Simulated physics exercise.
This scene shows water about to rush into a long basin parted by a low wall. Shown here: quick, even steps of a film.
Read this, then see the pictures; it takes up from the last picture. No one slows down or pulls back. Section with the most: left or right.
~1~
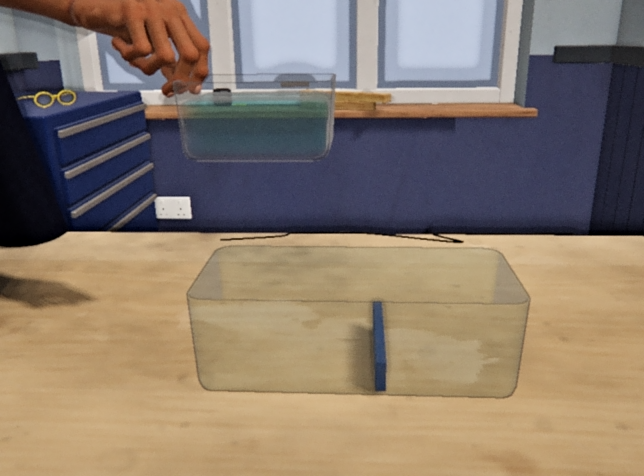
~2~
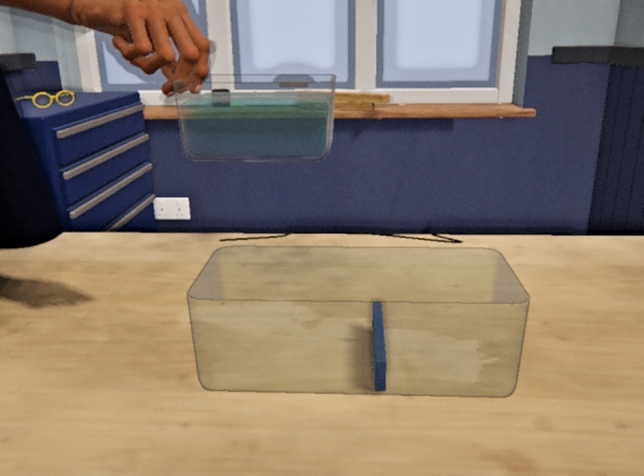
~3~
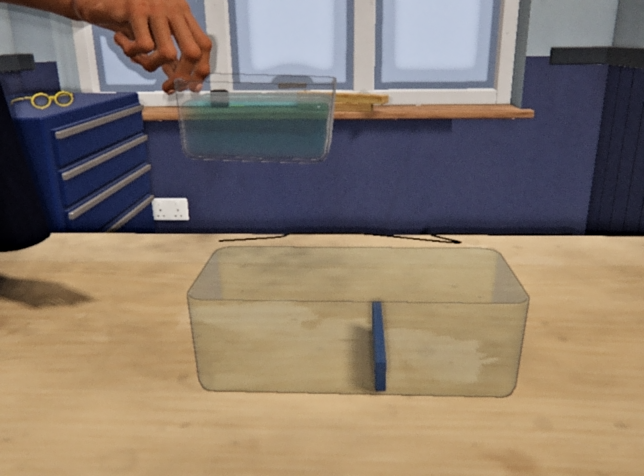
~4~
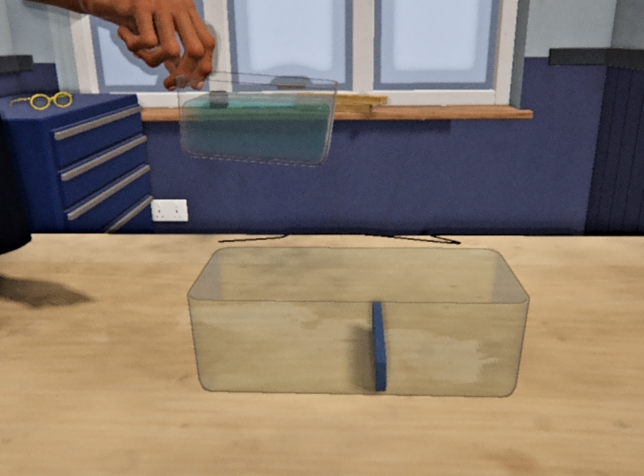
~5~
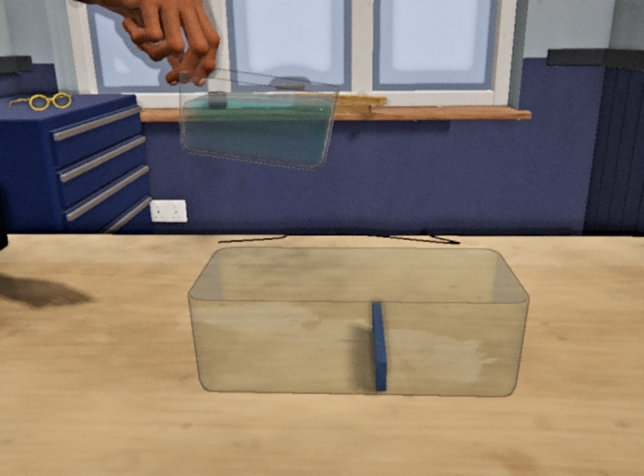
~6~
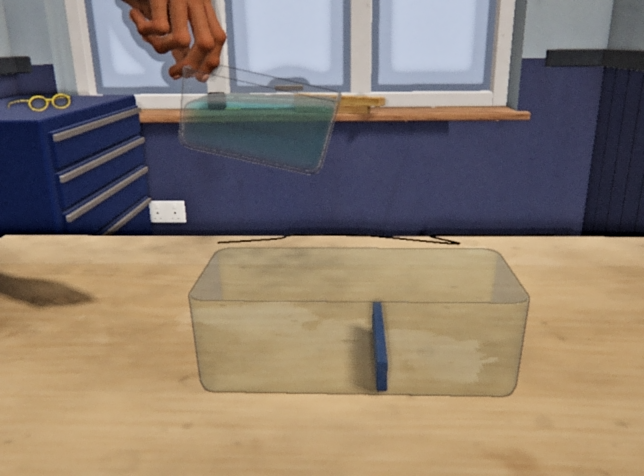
Right.
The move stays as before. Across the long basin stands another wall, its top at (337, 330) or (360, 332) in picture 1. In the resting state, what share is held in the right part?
Roughly 85 per cent, and 65 per cent.
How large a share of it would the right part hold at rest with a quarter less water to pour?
Some 55 per cent.
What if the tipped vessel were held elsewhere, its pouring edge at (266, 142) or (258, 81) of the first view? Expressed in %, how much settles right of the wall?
You'd get around 10 per cent and then around 10 per cent.
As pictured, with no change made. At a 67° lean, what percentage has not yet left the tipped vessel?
45 per cent, roughly.
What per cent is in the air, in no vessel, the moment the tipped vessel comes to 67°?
40 %.
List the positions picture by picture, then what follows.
In the first picture, it leans 0°; its right rim is at (333, 79); the water meets the walls at (193, 97) and (331, 97); the long basin's rim runs from (203, 271) to (514, 275); the wall's top is at (379, 330).
In the second picture, it leans 1°; its right rim is at (333, 80); the water meets the walls at (193, 98) and (330, 98).
In the third picture, it leans 2°; its right rim is at (334, 83); the water meets the walls at (193, 98) and (331, 99).
In the fourth picture, it leans 5°; its right rim is at (336, 87); the water meets the walls at (195, 98) and (332, 100).
In the fifth picture, it leans 8°; its right rim is at (337, 92); the water meets the walls at (196, 98) and (334, 101).
In the sixth picture, it leans 13°; its right rim is at (339, 99); the water meets the walls at (196, 99) and (336, 102).
A moment on, the tilt is 67° and 46 per cent is still to pour, 1 is left of the wall and 14 right of it.
Next, the tilt is 102° and 7 per cent is still to pour, 18 is left of the wall and 65 right of it.
Then the tilt is 111° and 0 per cent is still to pour, 35 is left of the wall and 63 right of it.
Later the tilt is 111° and 0 per cent is still to pour, 35 is left of the wall and 63 right of it.
At rest 35 per cent lies left of the wall, 63 right of it and 2 outside.
